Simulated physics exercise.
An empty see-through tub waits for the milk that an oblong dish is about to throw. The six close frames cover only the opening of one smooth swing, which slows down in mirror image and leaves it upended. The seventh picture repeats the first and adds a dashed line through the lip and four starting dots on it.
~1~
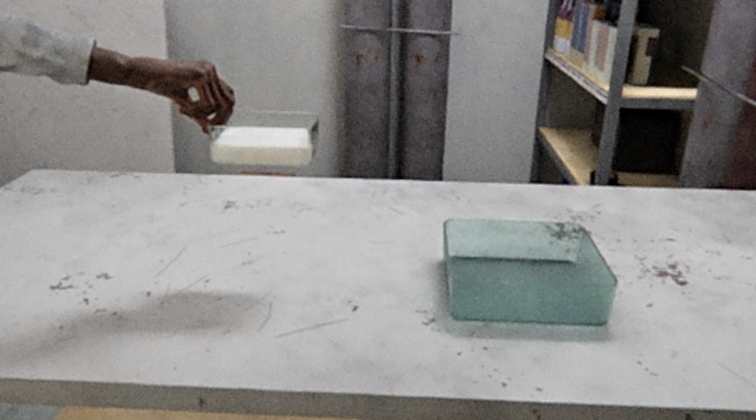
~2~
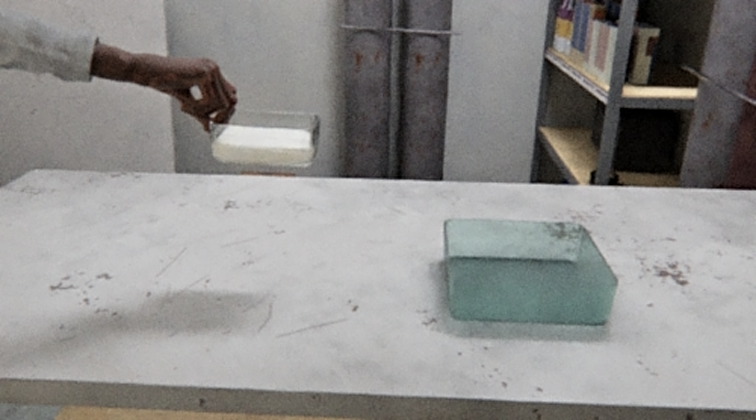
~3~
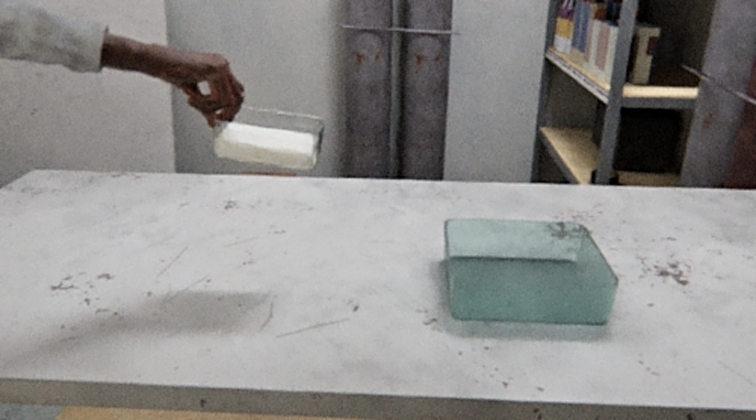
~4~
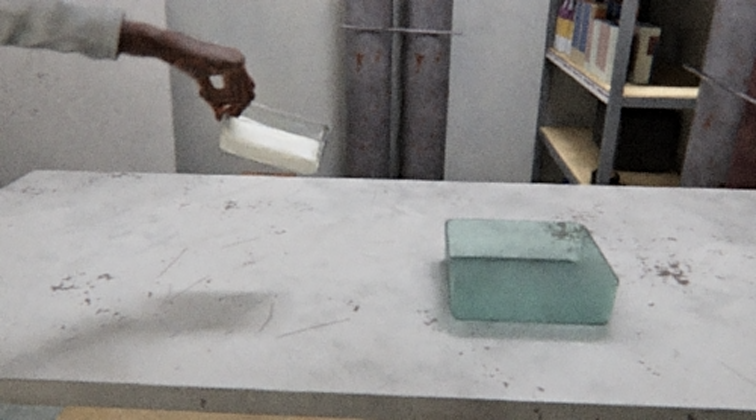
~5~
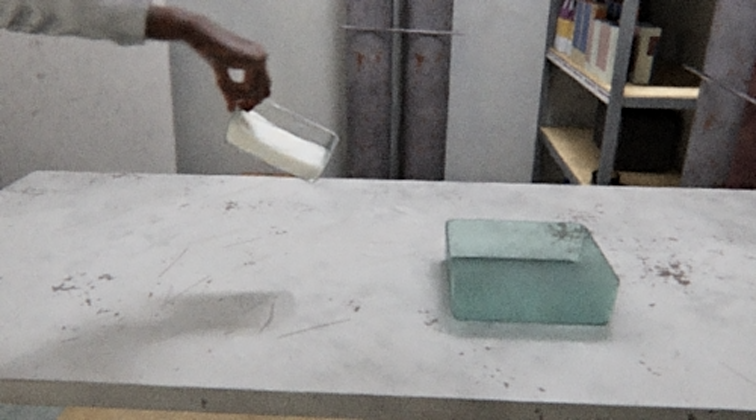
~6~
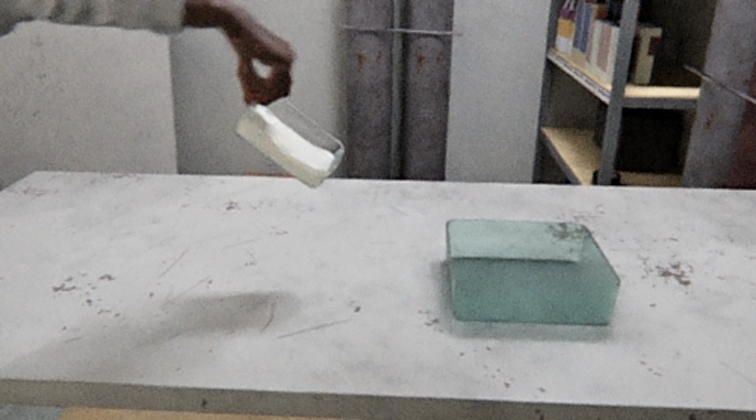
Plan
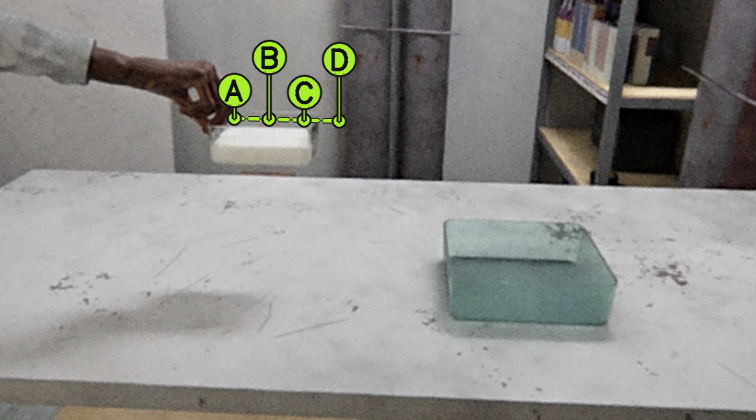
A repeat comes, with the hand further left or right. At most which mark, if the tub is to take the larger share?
Use spot D.
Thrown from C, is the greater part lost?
Yes, it does.
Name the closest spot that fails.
C.
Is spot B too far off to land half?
Yes, it does.
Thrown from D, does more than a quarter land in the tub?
Yes.
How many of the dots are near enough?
One of them.
On the marked copy, A at (234, 118); B at (269, 119); C at (304, 120); D at (339, 121).
If A is chosen, about 0 % lands in the tub, 100 % falls short.
If B is chosen, about 0 % lands in the tub, 95 % falls short and 5 % goes beside or beyond.
If C is chosen, about 13 % lands in the tub, 82 % falls short and 5 % goes beside or beyond.
If D is chosen, about 70 % lands in the tub, 18 % falls short and 12 % goes beside or beyond.
